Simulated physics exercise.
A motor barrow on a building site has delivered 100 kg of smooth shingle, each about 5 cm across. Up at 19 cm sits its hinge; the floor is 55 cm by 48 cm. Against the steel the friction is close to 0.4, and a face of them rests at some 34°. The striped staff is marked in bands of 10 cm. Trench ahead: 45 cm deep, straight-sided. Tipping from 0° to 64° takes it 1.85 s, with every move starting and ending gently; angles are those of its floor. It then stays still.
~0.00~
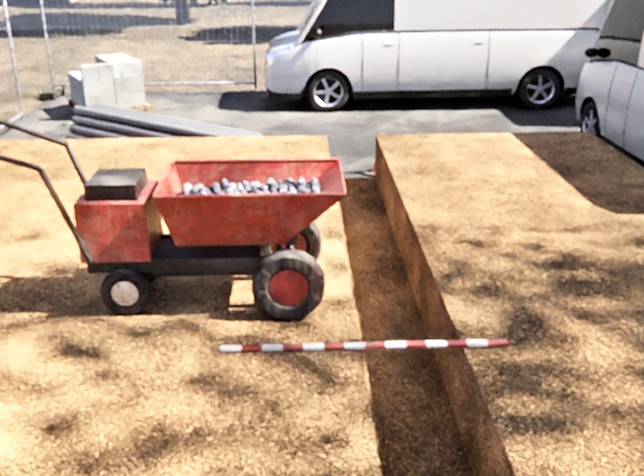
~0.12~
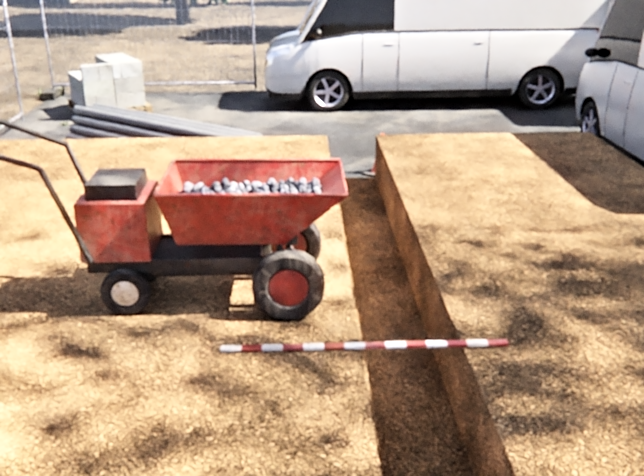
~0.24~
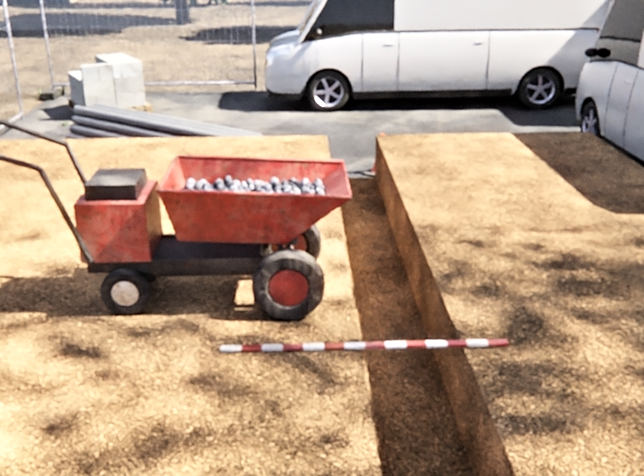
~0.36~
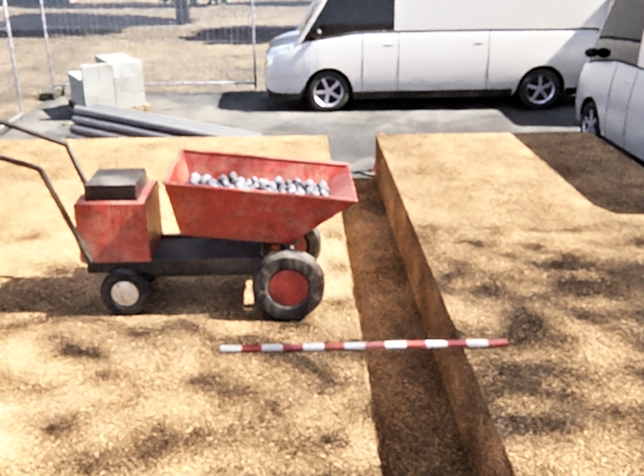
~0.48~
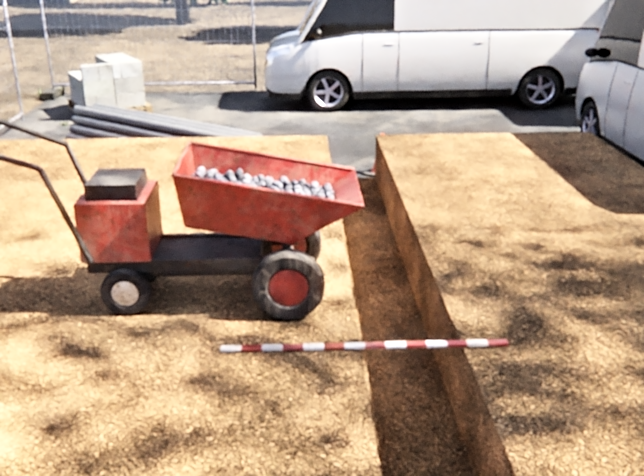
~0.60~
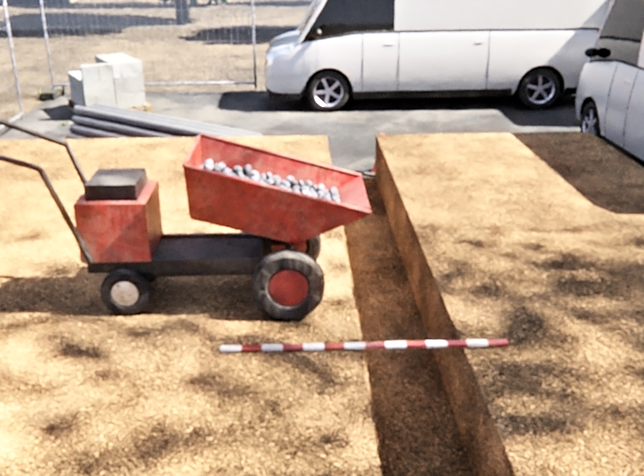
A sunlit building site with sandy, gravelly ground is seen from slightly above and to the side by a still camera. A red motor barrow loaded with grey stones stands left of a straight-sided trench, with a red-and-white striped pole lying across it in front and white vans parked behind. The skip tilts gradually to the right, its back end rising and its front lip lowering, while the barrow's wheels stay put.
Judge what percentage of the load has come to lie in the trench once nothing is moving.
Roughly 86 in every hundred.
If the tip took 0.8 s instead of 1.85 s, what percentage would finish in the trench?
About 70%.
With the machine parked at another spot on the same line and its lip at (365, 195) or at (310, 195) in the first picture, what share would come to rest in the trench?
I'd expect some 55 per cent, then some 100.
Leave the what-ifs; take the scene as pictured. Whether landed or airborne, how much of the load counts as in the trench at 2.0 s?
Something like 55 in a hundred.
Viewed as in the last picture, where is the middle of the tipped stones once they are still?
About (413, 352).
After 1.4 s the floor is at 54°; 100 % in the skip; the foremost stones are at (395, 246).
After 2.0 s the floor is at 64°; 32 % in the skip, 57 % in the trench, 11 % past the trench; the foremost stones are at (495, 283).
After 2.3 s the floor is at 64°; 7 % in the skip, 79 % in the trench, 14 % past the trench; the foremost stones are at (539, 280).
After 4.2 s the floor is at 64°; 0 % in the skip, 86 % in the trench, 14 % past the trench; the foremost stones are at (557, 284).
